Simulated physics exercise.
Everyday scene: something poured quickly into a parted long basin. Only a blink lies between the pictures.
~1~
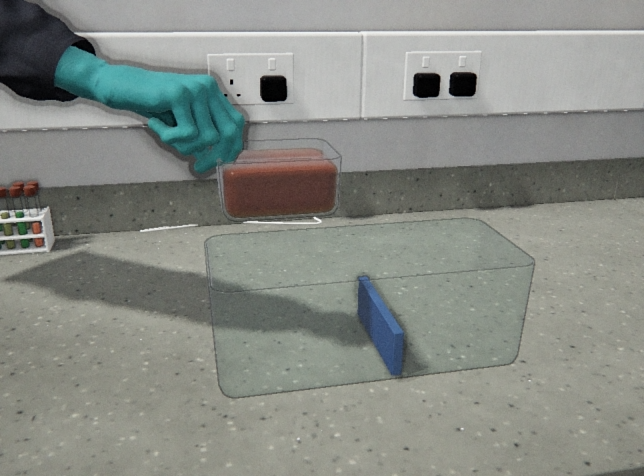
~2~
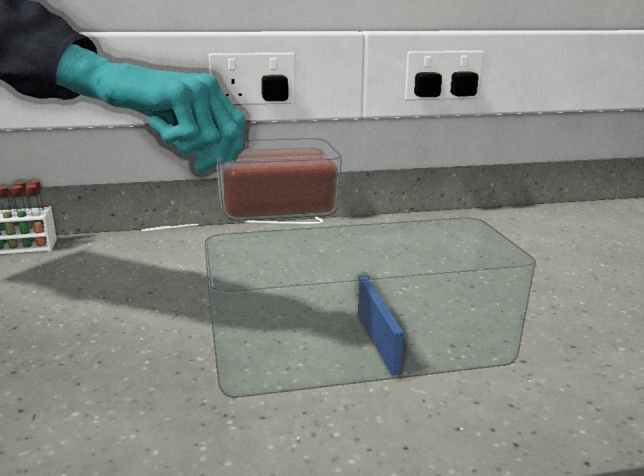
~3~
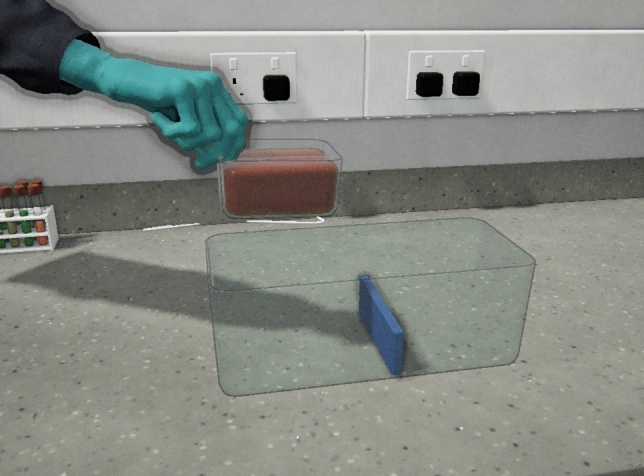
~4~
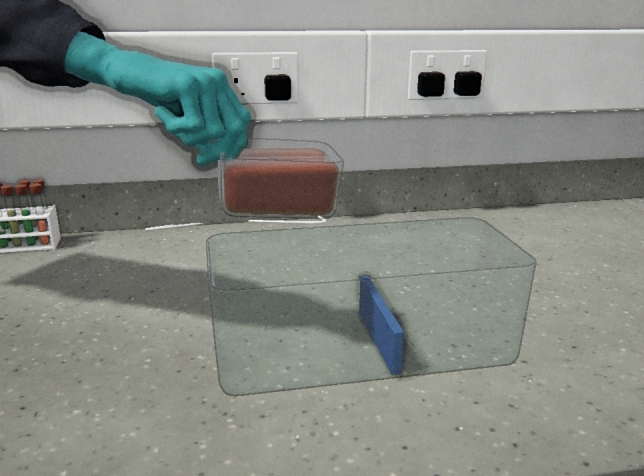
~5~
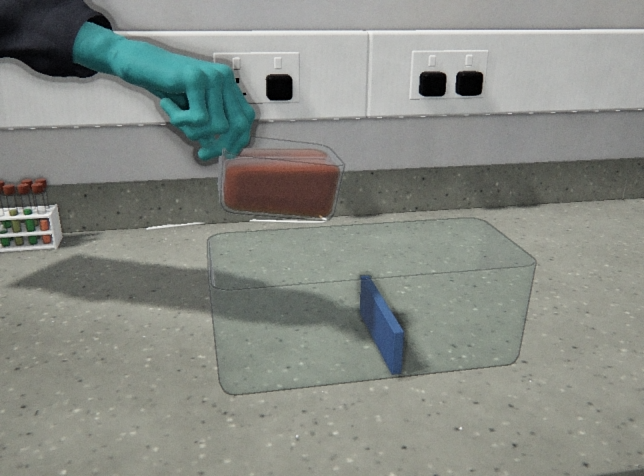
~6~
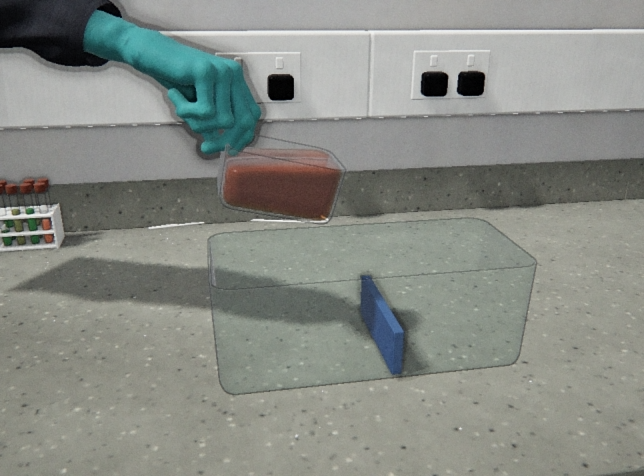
A teal-gloved hand in a dark sleeve, at the upper left, holds a small clear container of reddish-brown contents, seen from slightly above a speckled grey worktop. Below it sits a long transparent basin with an upright blue divider inside, with a rack of red-capped tubes at far left and black-switched sockets on the pale wall behind. The hand shifts slightly rightward and gradually tilts the container, its right side dipping a little, while the view stays almost still.
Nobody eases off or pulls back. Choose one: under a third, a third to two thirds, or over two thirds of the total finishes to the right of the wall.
A third to two thirds finishes to the right of the wall.
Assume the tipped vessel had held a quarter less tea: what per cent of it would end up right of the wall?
I'd put it at around 20 %.
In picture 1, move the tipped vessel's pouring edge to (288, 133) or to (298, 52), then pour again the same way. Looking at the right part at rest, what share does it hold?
The first gives 0 %, the second 30 %.
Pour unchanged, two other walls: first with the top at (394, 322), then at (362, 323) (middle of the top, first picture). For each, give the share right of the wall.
Well, it's close to 30 per cent for the first one, then 70 per cent for the other.
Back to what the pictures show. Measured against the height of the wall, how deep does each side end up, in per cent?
Once it is still, the left part shows 20 per cent and the right part 20.
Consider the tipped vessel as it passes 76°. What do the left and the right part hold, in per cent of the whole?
Roughly 10 % on the left side and 20 % on the right side.
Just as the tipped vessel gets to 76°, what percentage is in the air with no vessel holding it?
Share: Approx. 30 %.
A moment on, the tilt is 76° and 37 per cent is still to pour, 12 is left of the wall and 19 right of it.
Next, the tilt is 107° and 5 per cent is still to pour, 44 is left of the wall and 48 right of it.
Then the tilt is 109° and 0 per cent is still to pour, 51 is left of the wall and 48 right of it.
Later the tilt is 109° and 0 per cent is still to pour, 51 is left of the wall and 48 right of it.
Finally, 51 per cent lies left of the wall, 48 right of it and 1 outside.
